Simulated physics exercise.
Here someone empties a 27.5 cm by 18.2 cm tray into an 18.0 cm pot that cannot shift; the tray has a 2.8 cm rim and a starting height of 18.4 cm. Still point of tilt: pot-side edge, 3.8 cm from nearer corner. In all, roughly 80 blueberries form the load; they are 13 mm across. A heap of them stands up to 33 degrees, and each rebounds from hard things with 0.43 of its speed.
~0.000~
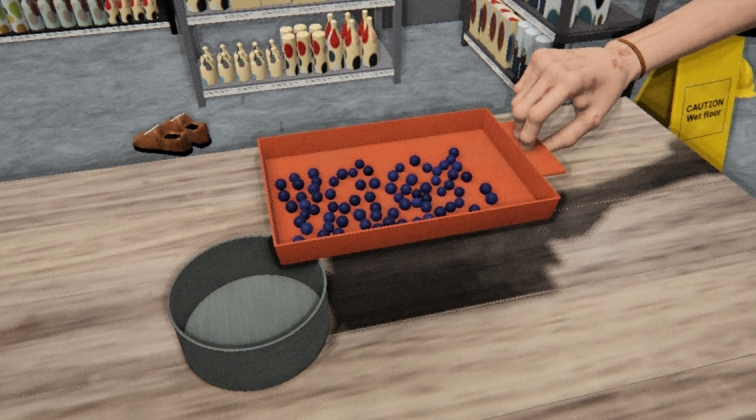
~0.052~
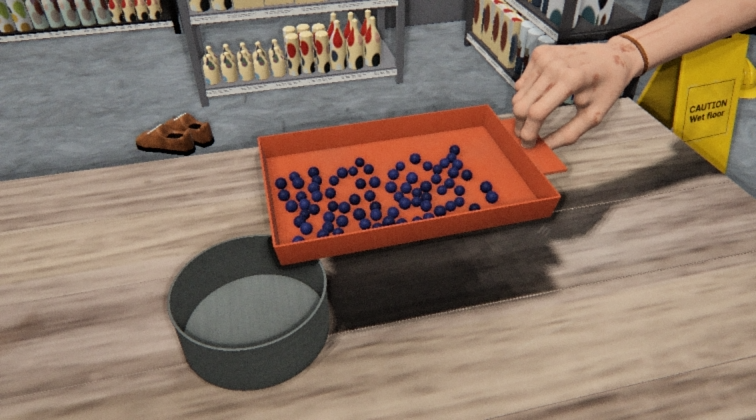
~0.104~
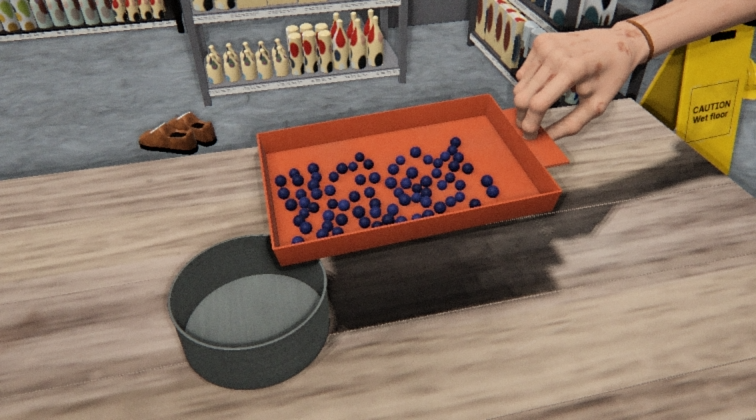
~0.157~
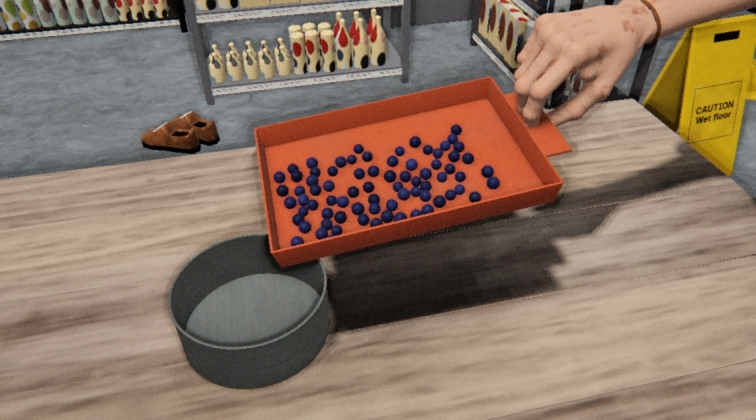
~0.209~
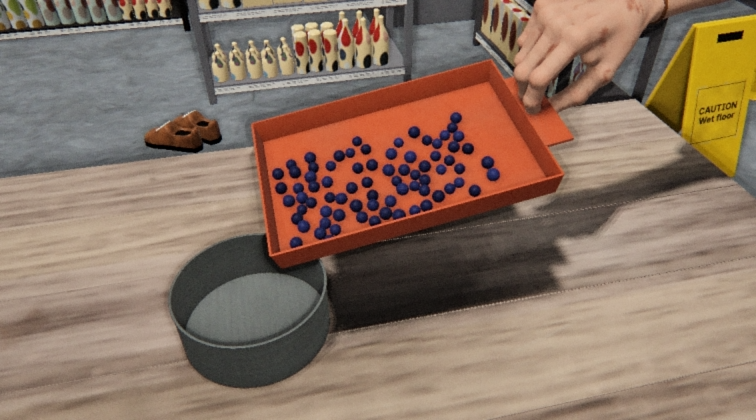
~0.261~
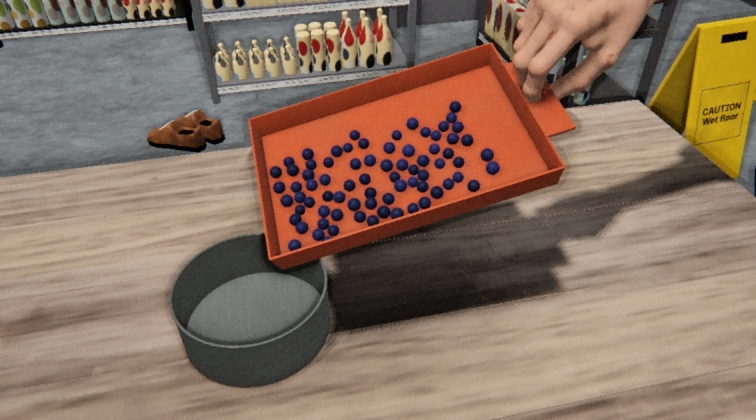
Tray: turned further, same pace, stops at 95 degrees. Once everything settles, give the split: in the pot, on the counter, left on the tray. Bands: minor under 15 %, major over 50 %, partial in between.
Pot: Minor, counter: Major, tray: Minor.
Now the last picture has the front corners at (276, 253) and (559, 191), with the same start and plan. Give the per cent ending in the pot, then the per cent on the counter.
Final per cent - pot 0, counter 100.
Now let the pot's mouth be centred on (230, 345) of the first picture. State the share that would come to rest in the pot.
It would come to around 85 percent.
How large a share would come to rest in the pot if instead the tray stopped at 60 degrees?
Share in the pot: Around 0 %.
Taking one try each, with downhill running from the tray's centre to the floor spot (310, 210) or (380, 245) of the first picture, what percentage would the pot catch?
Approximately 70 percent, then 0 percent.
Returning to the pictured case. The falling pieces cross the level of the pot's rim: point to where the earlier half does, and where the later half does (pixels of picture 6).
Roughly (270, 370) to start, and after that (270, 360).
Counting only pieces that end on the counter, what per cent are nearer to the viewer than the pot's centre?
I'd put it at around 100 per cent.
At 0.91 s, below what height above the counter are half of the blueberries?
Roughly 24 cm above the counter.
After 0.65 s, tilt 56 degrees; the tray holds 100 %, the pot 0 %.
Then, at 0.91 s, tilt 80 degrees; the tray holds 100 %, the pot 0 %.
Then, at 1.28 s, tilt 95 degrees; the tray holds 40 %, the pot 0 %.
In the end, at 2.6 s, pot 10 %, counter 90 %, tray 0 %.
